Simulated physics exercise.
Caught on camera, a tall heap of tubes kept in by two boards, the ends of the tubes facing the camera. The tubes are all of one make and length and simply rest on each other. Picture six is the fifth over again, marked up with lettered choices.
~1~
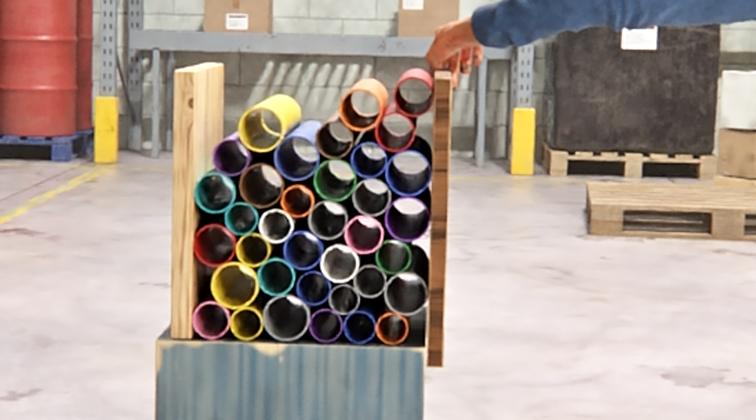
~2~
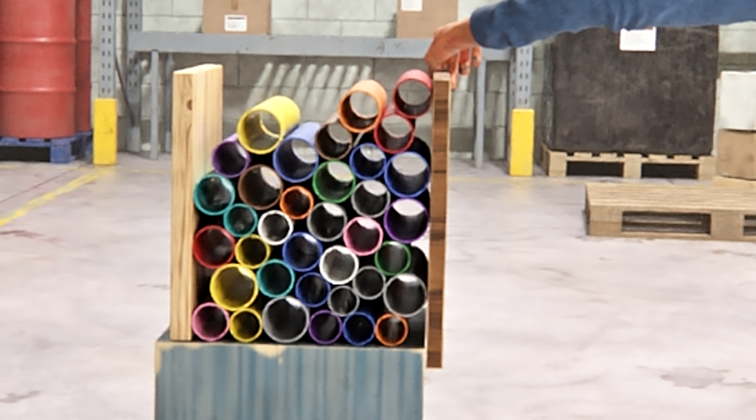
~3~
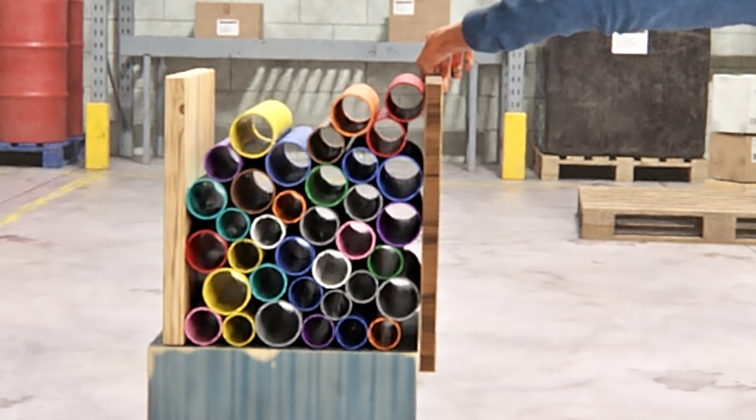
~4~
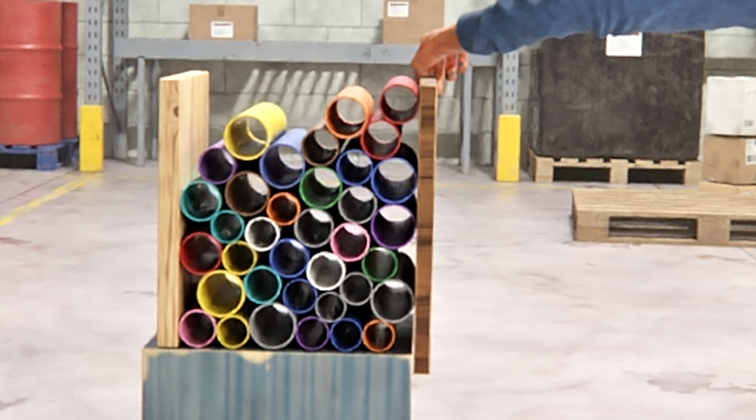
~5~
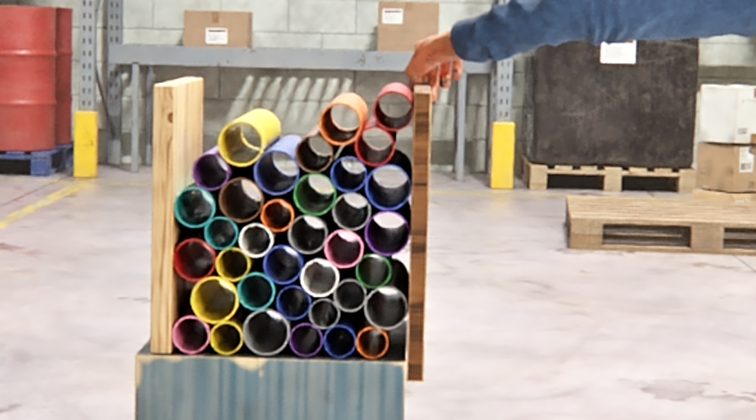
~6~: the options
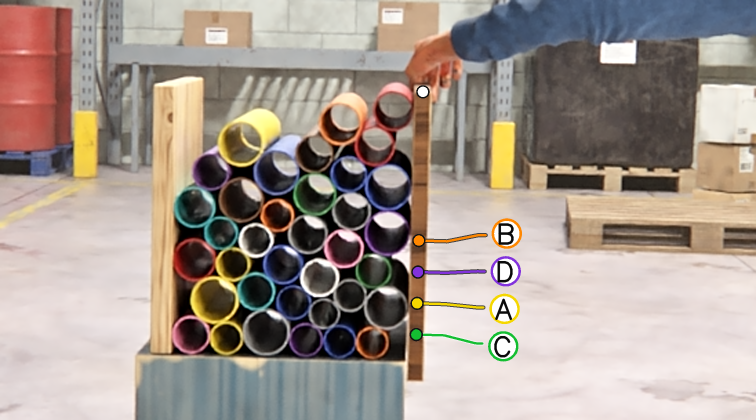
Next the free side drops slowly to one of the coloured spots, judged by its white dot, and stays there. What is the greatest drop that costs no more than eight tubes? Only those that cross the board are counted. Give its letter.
The last mark within the limit is B.
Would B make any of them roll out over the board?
Yes, at B.
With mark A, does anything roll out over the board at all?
At A: Yes.
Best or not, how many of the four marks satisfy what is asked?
One of them.
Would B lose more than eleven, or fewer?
At B, fewer than eleven.
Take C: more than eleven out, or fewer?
More than eleven.
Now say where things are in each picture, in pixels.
The first picture shows a grey tube (370, 281); a blue tube (303, 250); a white tube (276, 226).
The second picture shows a white tube (275, 227); a brown tube (261, 187).
The third picture shows a red tube (386, 137); a red tube (405, 102).
The fourth picture shows side board (425, 213); a pink tube (198, 328).
The fifth picture shows an orange tube (372, 343); a grey tube (350, 295); a blue tube (283, 264).
On the marked copy, A at (417, 303); B at (419, 241); C at (416, 334); D at (418, 272); the white dot at (423, 92).
Following B. Soon after the start, top of the board (413, 157).
Later, top of the board (411, 231).
In the end, top of the board (410, 240), three out over the board.
As for the rest, A more than eight out over the board; C more than eight out over the board; D more than eight out over the board.
